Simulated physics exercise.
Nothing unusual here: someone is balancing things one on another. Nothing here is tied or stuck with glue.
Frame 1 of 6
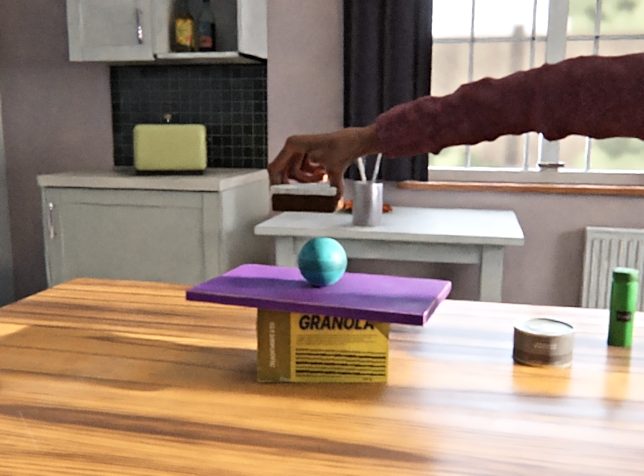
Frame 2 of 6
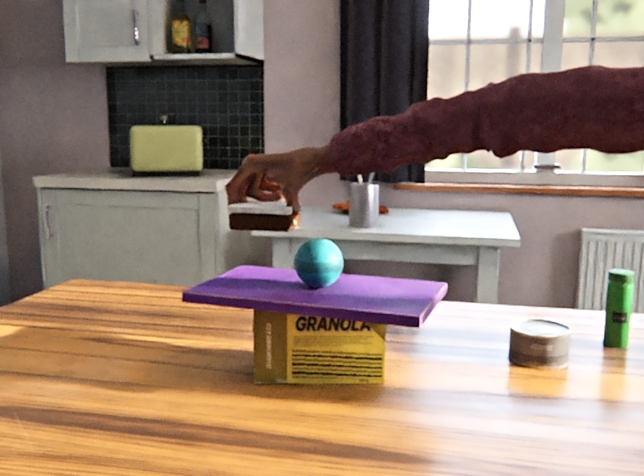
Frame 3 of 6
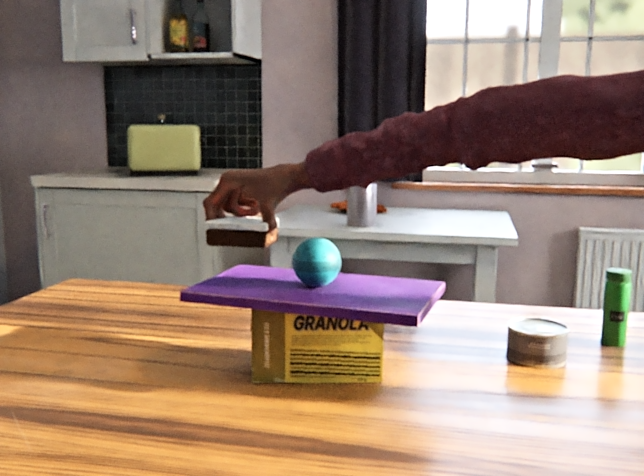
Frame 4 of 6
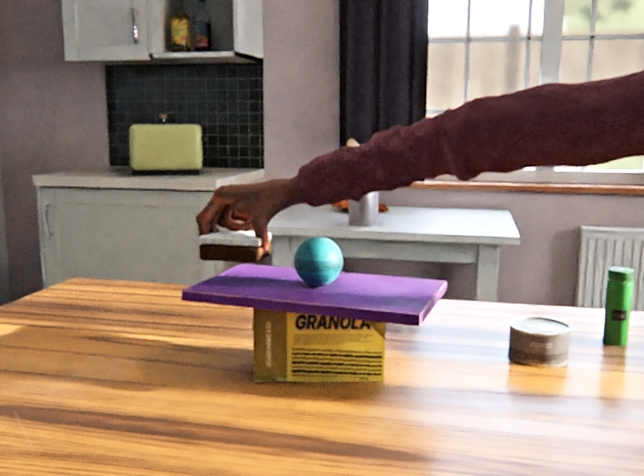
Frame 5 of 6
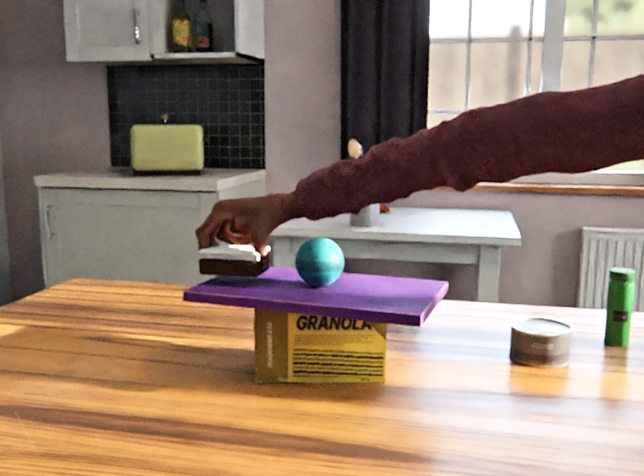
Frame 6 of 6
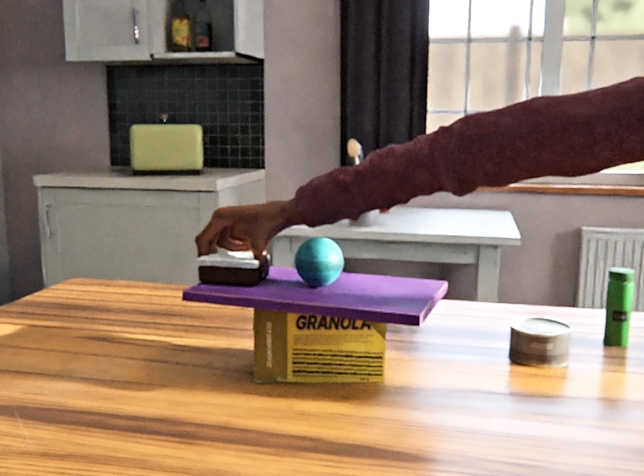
A hand moving a brown sponge left and lowering it onto a purple board beside a turquoise ball, still holding it.
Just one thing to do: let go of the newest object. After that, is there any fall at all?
No, none.
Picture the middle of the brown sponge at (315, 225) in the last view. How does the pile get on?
Well, it topples after that.
Then, 0.60 s on from there, no change.
Then, 1.50 s on from there, brown sponge resting near (234, 269).
In the end, all 6 unmoved. At the end, from the last picture's camera, brown sponge near (233, 269). The pile holds.
